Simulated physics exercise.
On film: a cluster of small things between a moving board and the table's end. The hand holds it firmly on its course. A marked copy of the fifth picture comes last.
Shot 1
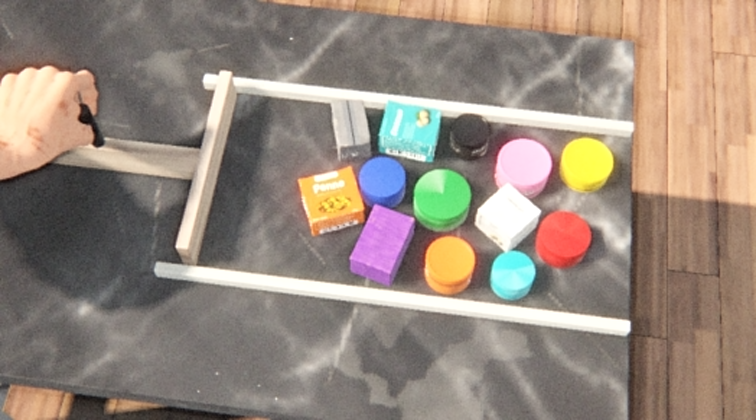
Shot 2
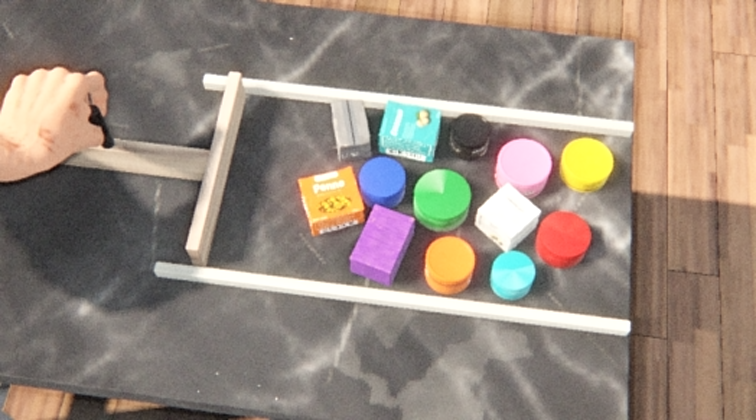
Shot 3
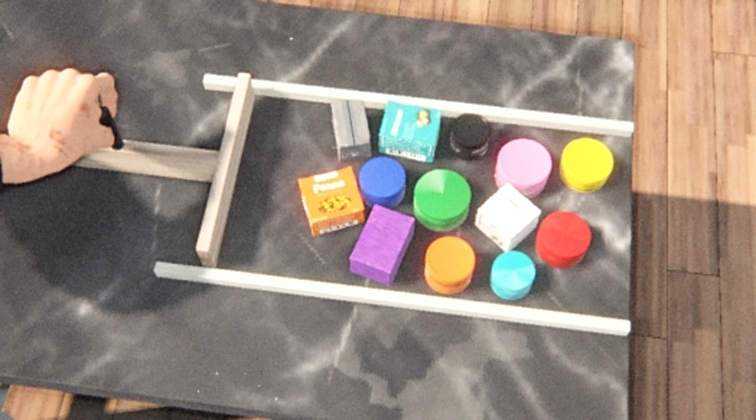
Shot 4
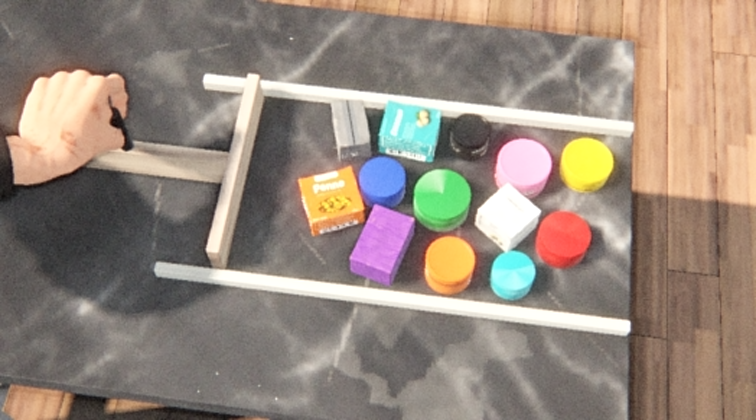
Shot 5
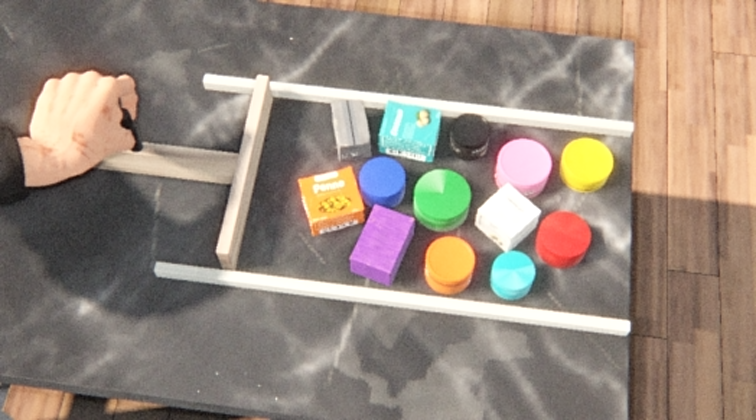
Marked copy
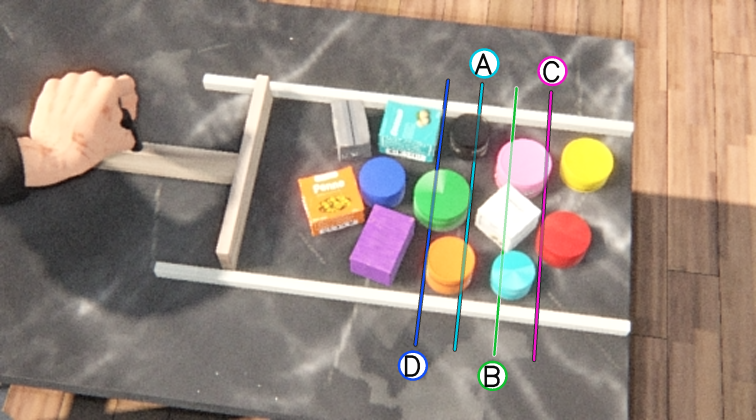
A hand slid a wooden board slowly to the right between two pale rails on a dark marbled table, closing some of the gap to a cluster of colourful boxes and round tins that stayed still.
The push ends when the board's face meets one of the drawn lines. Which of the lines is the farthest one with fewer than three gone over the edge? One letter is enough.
Up to line A.
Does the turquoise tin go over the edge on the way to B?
By then, yes.
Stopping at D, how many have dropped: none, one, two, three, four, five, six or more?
The count is none.
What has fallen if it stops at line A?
The red tin.
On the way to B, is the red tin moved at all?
Yes.
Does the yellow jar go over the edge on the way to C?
Yes.
On the copy, A at (469, 208); B at (506, 212); C at (543, 217); D at (433, 203).
On A. First, board (325, 170); purple block (396, 254); grey box (358, 133).
Then, board (408, 179); red tin (596, 250); turquoise tin (564, 285).
Finally, board (467, 186); red tin over the edge; yellow jar (627, 160); one fallen.
By contrast, B drops four; C drops seven; D is within the limit but short.
